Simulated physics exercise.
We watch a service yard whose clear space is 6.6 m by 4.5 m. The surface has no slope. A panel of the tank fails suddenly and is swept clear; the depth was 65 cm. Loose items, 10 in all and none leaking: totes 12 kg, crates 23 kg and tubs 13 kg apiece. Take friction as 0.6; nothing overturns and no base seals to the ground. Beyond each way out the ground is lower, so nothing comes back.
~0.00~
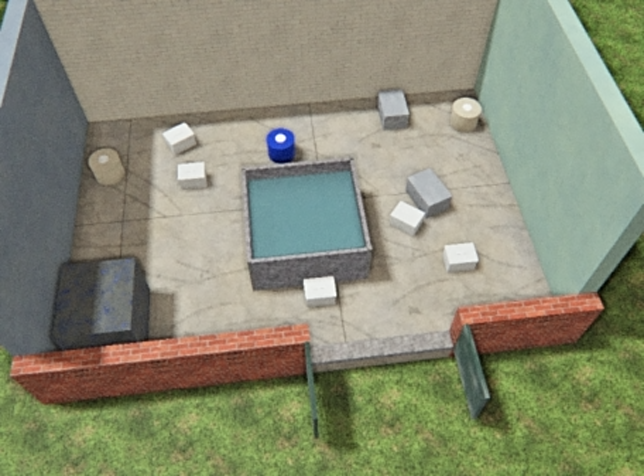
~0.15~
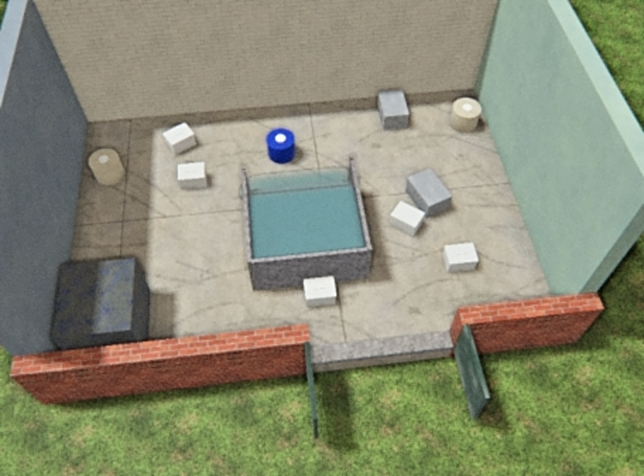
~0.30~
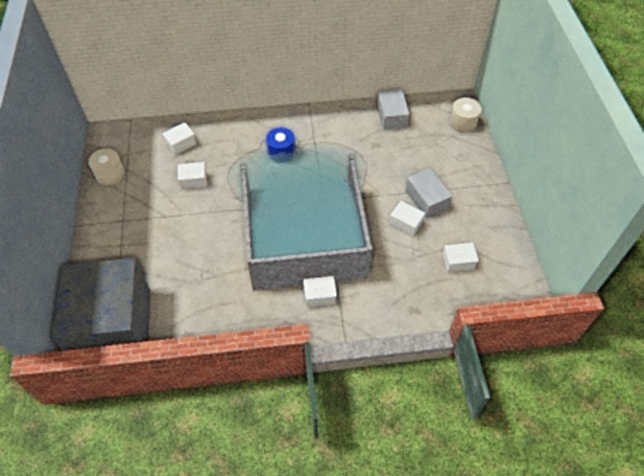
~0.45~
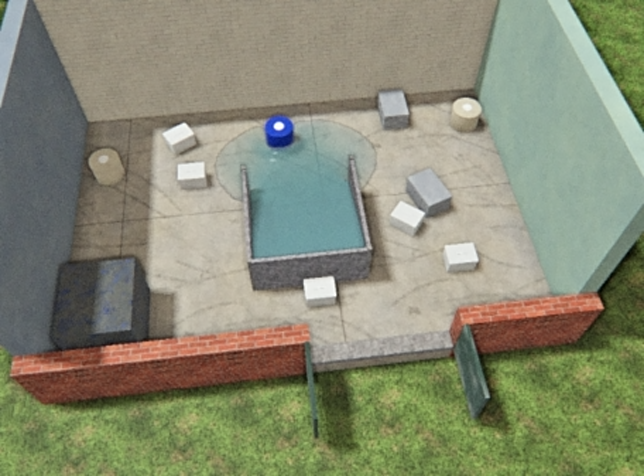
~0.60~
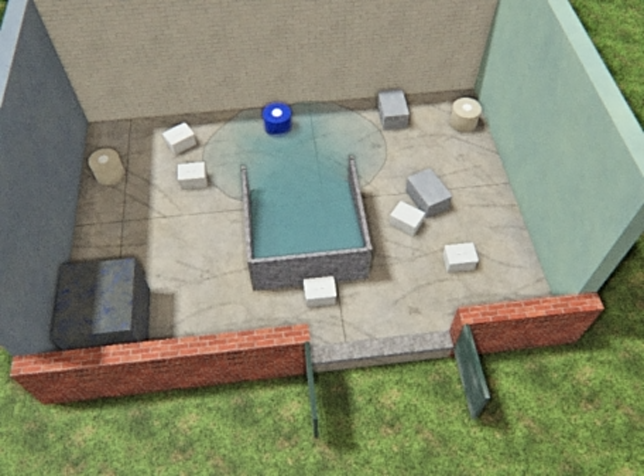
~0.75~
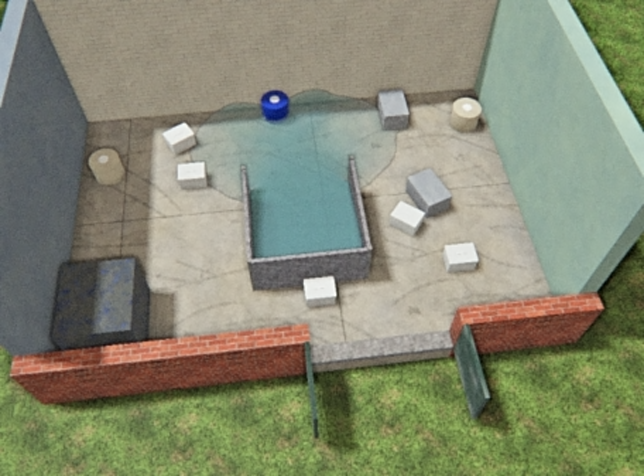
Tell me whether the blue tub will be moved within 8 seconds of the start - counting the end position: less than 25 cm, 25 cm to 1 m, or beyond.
The blue tub gets carried off.
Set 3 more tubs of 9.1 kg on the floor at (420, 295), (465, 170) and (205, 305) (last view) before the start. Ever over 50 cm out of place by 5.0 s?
In that order: Less, over, less.
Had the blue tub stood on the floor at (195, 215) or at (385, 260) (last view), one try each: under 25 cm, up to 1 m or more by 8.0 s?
In that order: It holds its place; it stays put.
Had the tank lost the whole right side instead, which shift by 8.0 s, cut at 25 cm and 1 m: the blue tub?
Then the blue tub holds its place.
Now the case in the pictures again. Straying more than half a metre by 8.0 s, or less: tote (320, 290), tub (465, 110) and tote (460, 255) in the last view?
In that order: Short of it, past it, less.
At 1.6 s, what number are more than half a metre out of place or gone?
I count 1.
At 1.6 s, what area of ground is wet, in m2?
Some 11.0 m2.
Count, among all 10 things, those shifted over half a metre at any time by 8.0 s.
I count 5.
After 1.6 s the blue tub is near (254, 100), 0.8 m from its start, afloat; 0 of 10 are out; 1 afloat.
After 3.6 s the blue tub is near (157, 166), 1.9 m from its start, aground; 0 of 10 are out; 1 afloat.
After 5.6 s the blue tub is near (159, 182), 2.0 m from its start, aground; 0 of 10 are out; 1 afloat.
After 8.0 s the blue tub is near (160, 183), 2.0 m from its start, aground; 0 of 10 are out; 0 afloat.
